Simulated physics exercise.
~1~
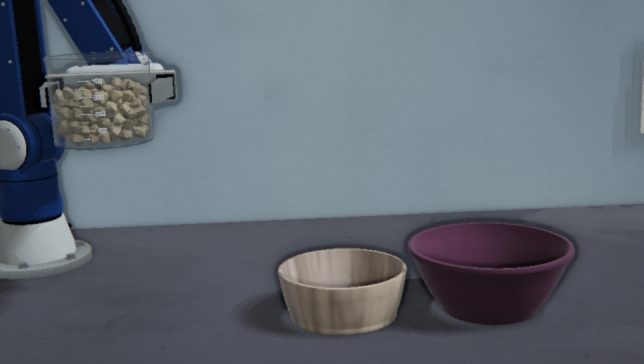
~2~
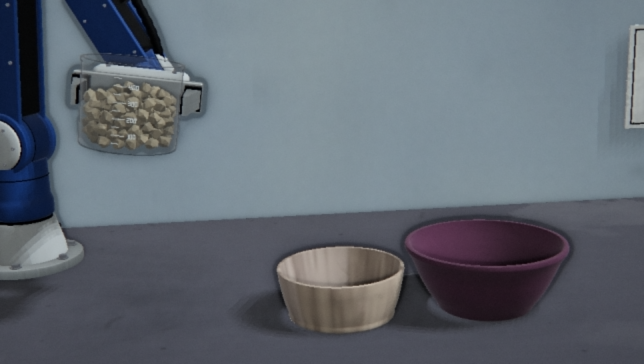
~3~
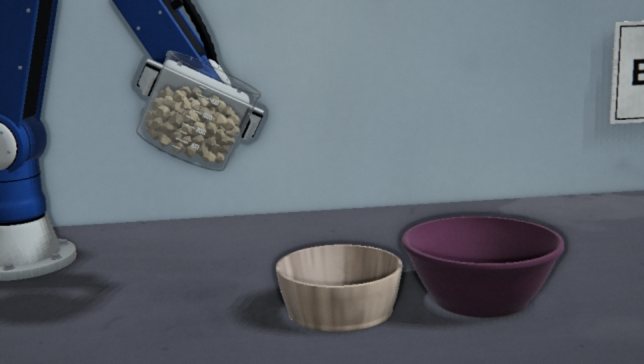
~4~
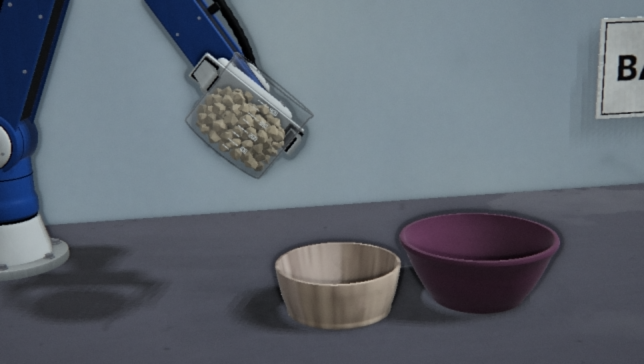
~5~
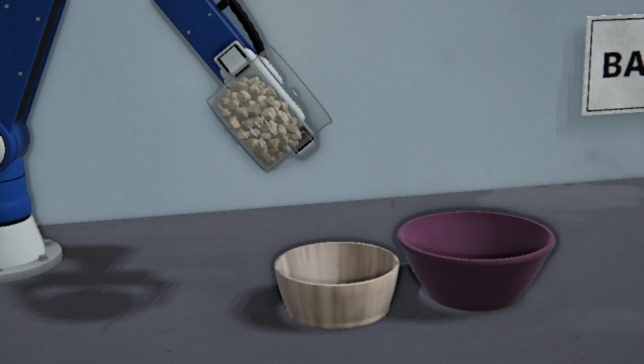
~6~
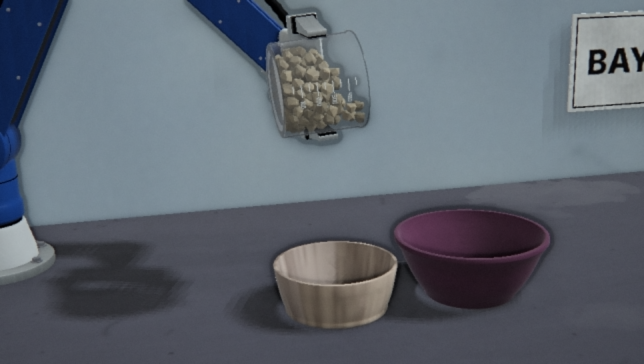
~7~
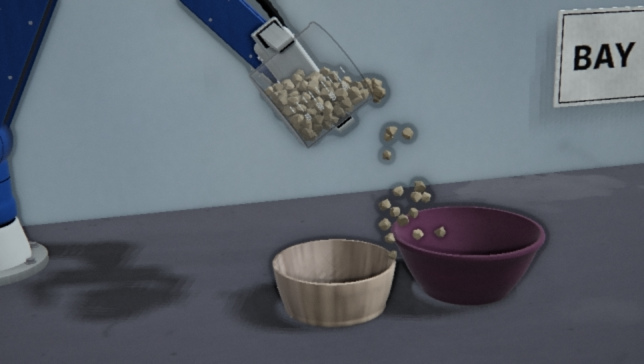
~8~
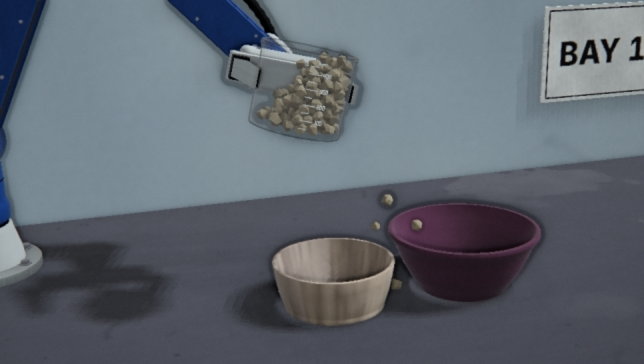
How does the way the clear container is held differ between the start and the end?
At the start the robot arm holds the container upright, while at the end it is leaning over.
